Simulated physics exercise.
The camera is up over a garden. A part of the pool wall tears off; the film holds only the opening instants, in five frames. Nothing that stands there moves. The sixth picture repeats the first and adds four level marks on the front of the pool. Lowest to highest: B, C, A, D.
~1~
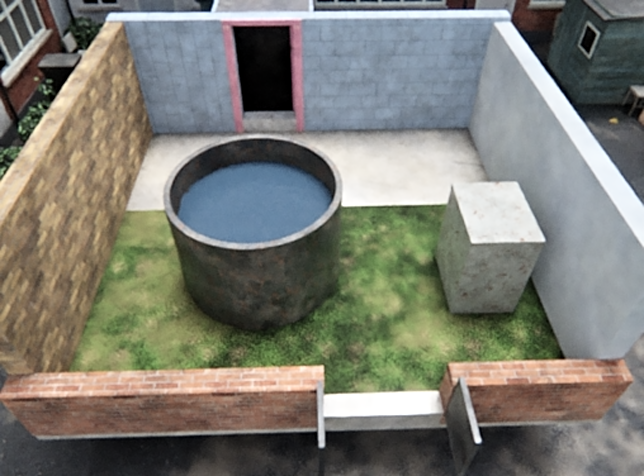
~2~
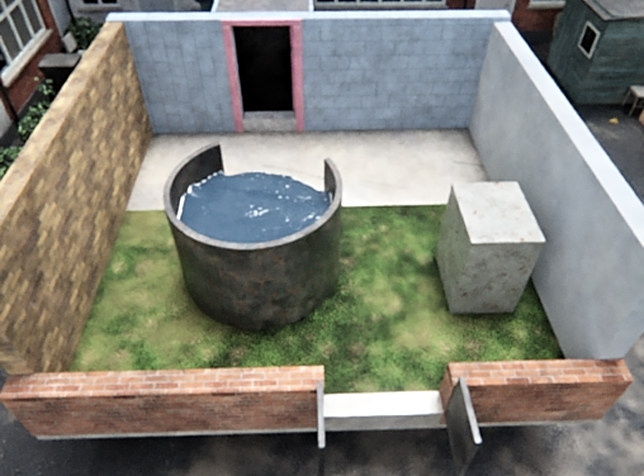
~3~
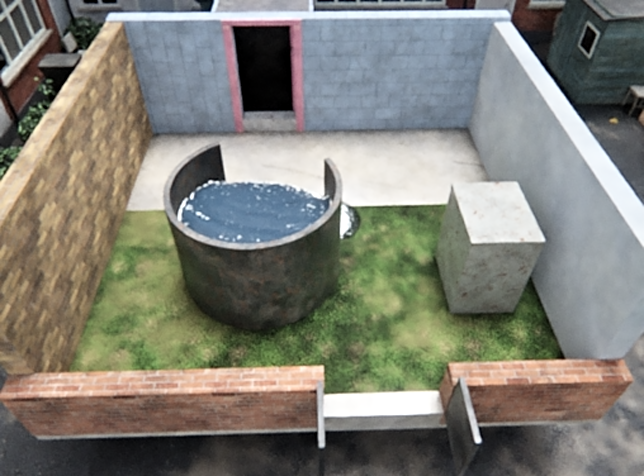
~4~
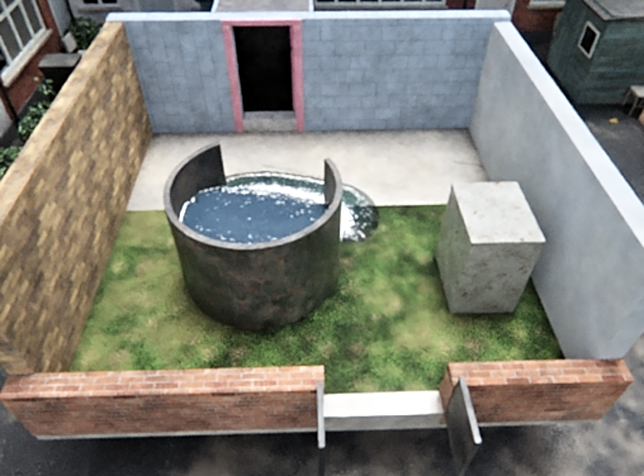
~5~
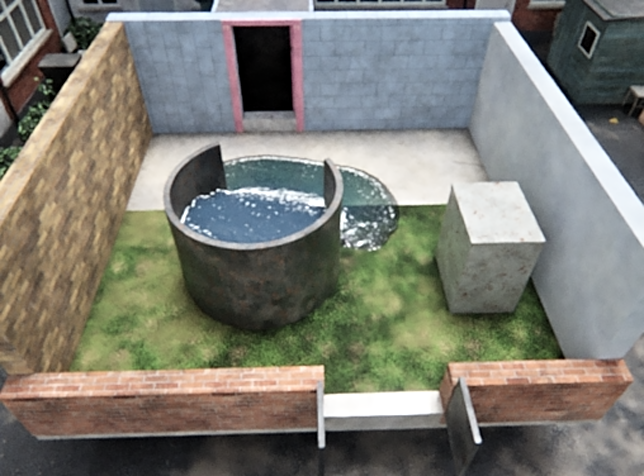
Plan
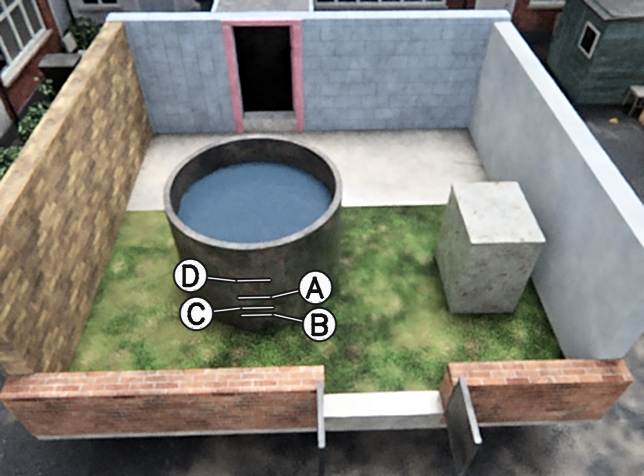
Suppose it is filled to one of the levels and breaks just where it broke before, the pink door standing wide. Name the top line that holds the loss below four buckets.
Mark A.
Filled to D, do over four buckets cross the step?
Yes, it does.
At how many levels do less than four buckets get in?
Three.
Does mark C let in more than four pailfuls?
No, that is safe.
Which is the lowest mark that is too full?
D it is.
On the marked copy, A at (255, 297); B at (257, 315); C at (256, 307); D at (252, 280); from the bottom up B, C, A, D.
For mark A, a splash gets over, under a bucket.
For mark B, nothing gets over.
For mark C, nothing gets over.
For mark D, about 8 bucketfuls get in.
